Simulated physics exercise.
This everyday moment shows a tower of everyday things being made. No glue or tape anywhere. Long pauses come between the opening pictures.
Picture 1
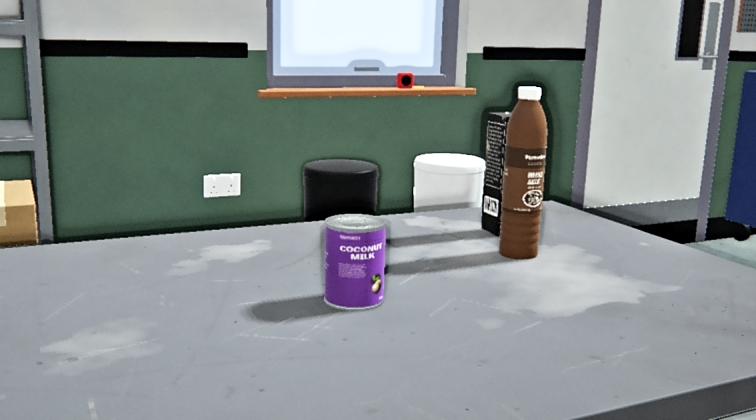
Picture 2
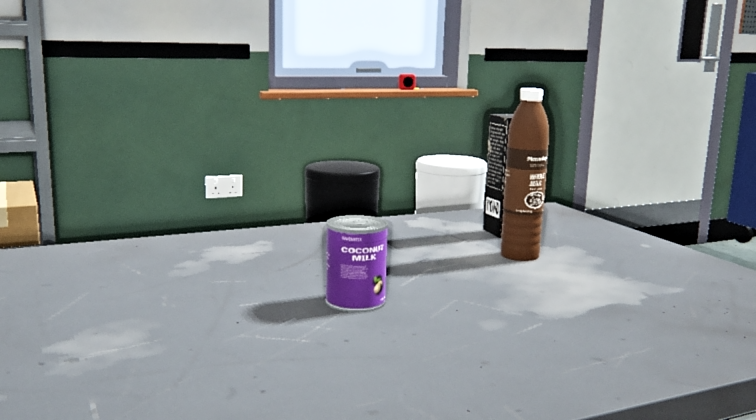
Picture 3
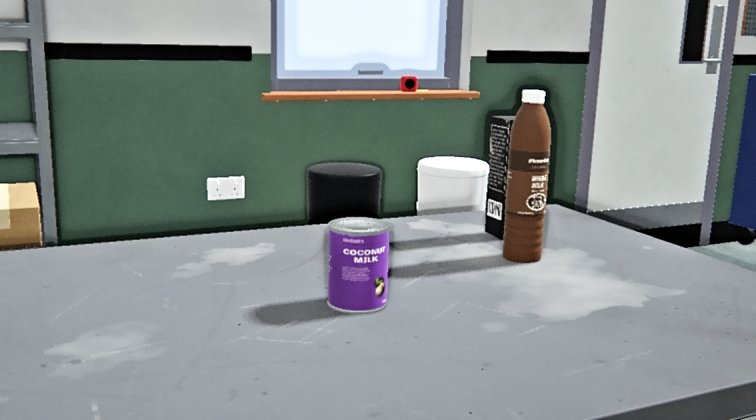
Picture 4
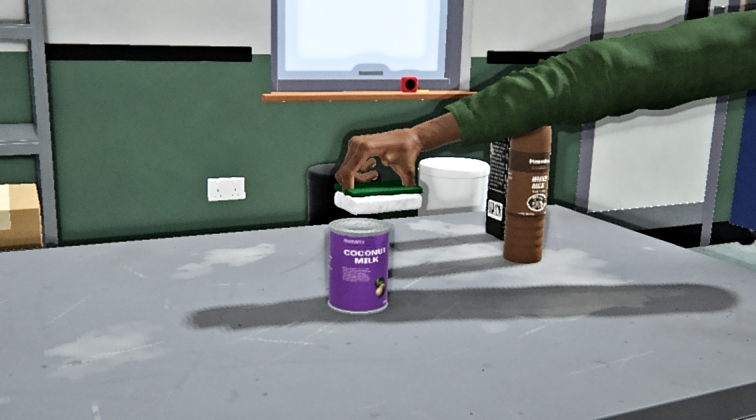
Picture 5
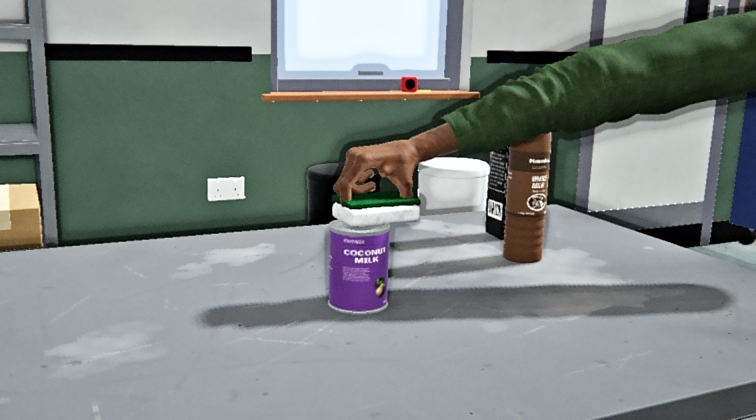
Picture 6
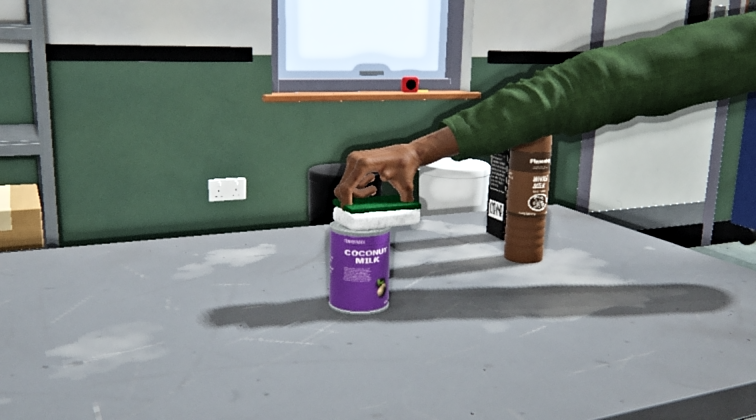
A purple tin labelled coconut milk stands near the middle of a scuffed grey table, seen from slightly above in a room with green and white walls. A brown bottle with a white cap and a dark carton stand to the right, with black and white containers behind, below a window. An arm in a green sleeve appears from the right and lowers a green-topped white sponge onto the tin, still gripping it, while the view barely shifts.
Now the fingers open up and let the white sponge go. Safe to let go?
The tower stays put.
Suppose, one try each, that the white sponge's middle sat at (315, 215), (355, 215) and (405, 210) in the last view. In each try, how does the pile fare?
Outcomes in order: A collapse, no collapse, a collapse.
Then, 0.30 s later than the last frame, all is still.
Then, 0.70 s later than the last frame, white sponge resting near (377, 212).
When it is over, all 4 as before. End places, in pixels of the last picture, white sponge near (377, 212). The pile holds.
